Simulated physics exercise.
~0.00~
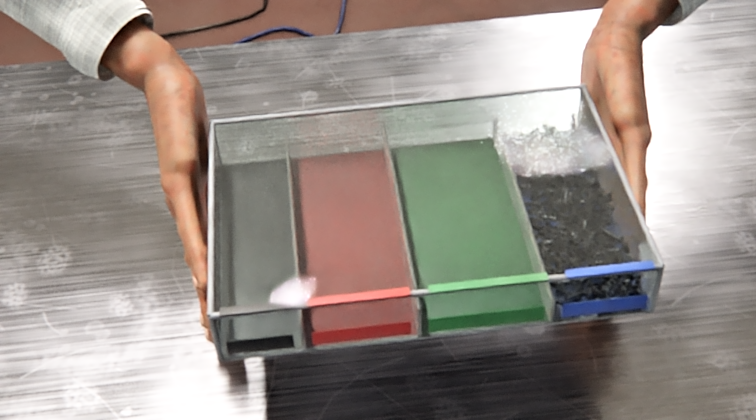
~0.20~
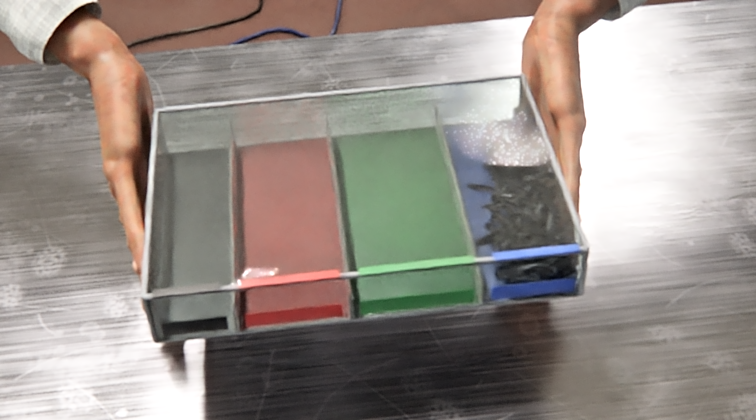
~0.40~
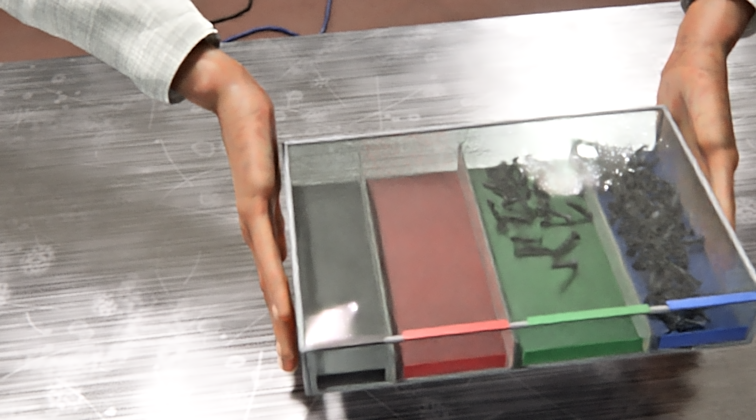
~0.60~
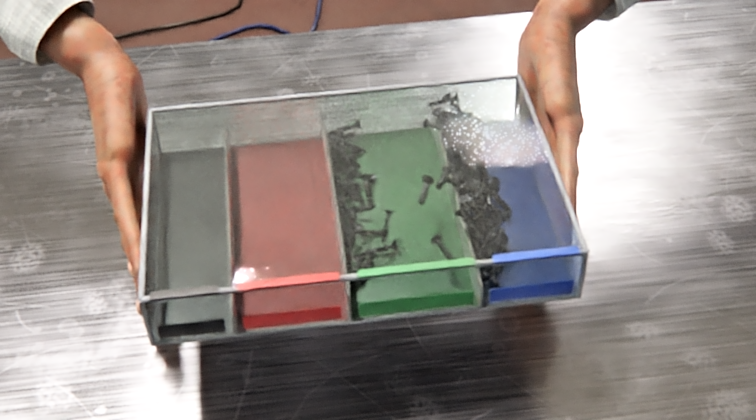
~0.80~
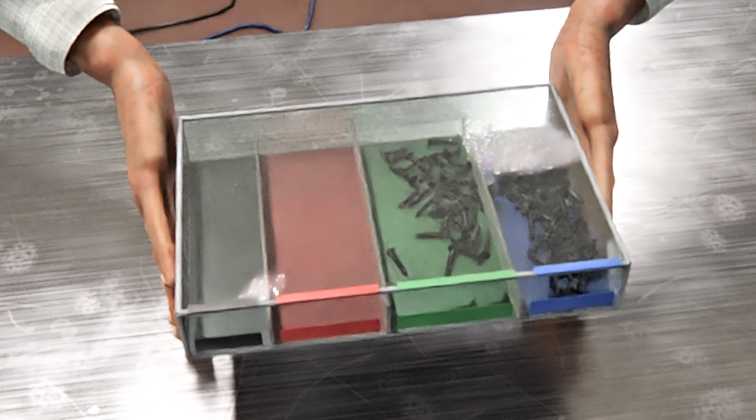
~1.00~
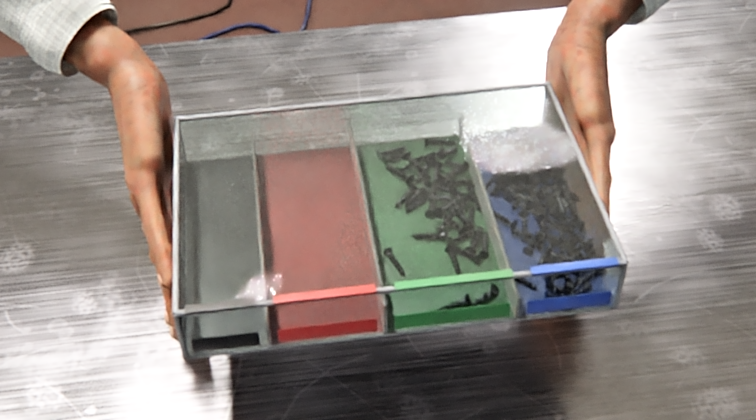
A clear-lidded box of black screws, held in two hands above a metal table, was shaken left and right, and some screws spilled from the blue section into the green one. It came to rest with more in blue, fewer in green, and none in red or black.
